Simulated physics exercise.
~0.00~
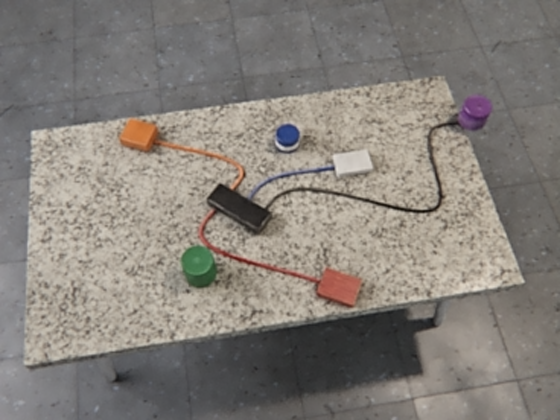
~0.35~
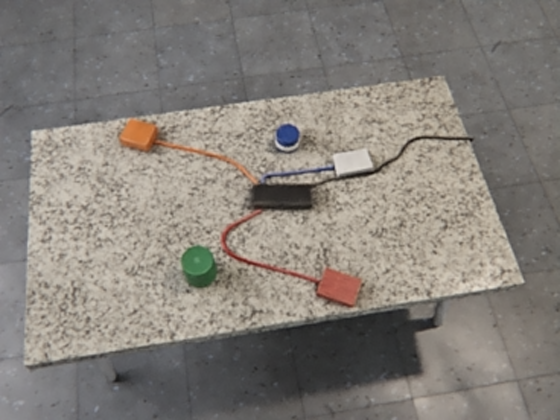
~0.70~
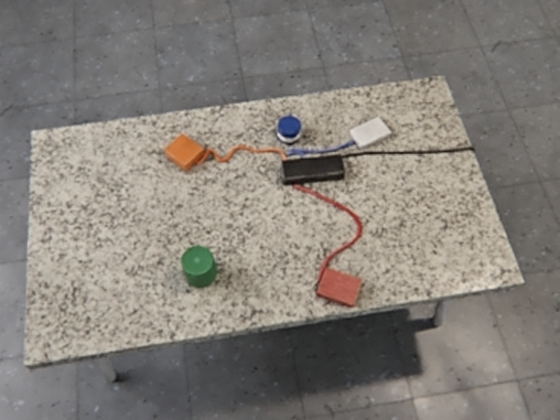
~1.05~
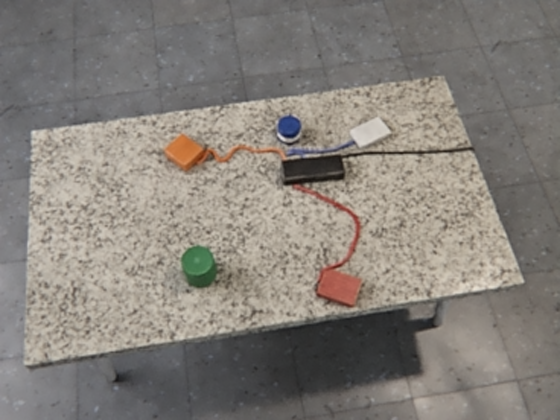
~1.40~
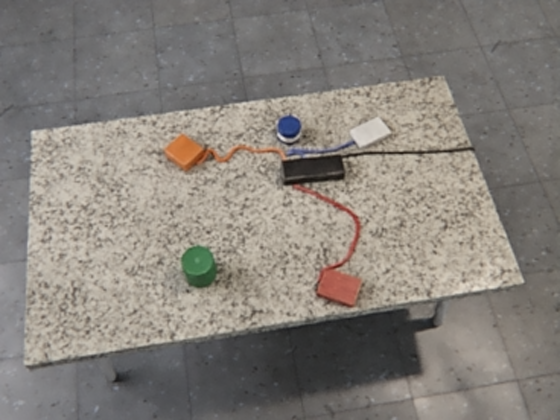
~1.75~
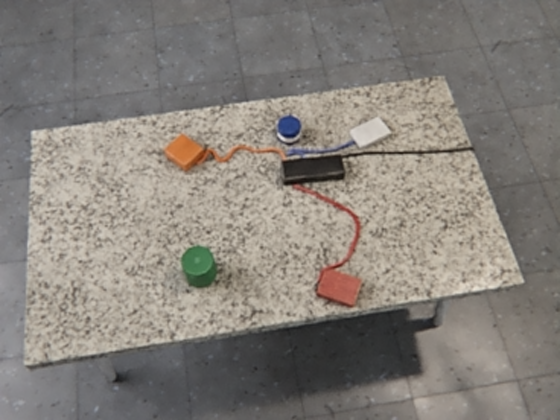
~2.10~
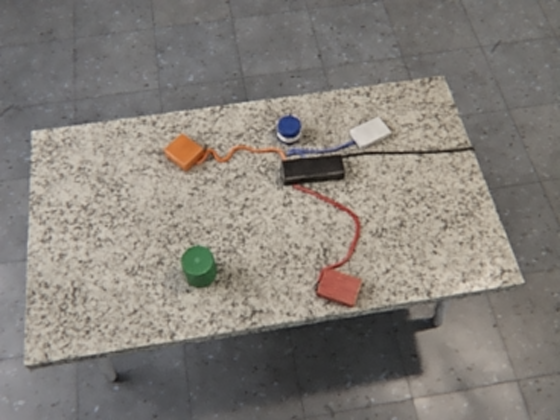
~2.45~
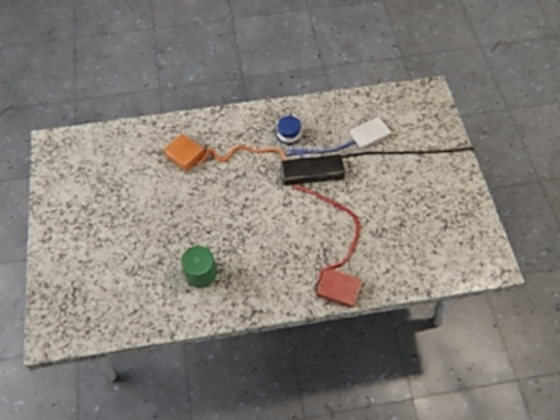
In this clip, a purple cylinder drops off the right edge of a speckled table, its black cable pulling a black strip right and upward, which drags an orange block and a white block along, while the red block, green tub and blue canister stay put and everything settles.
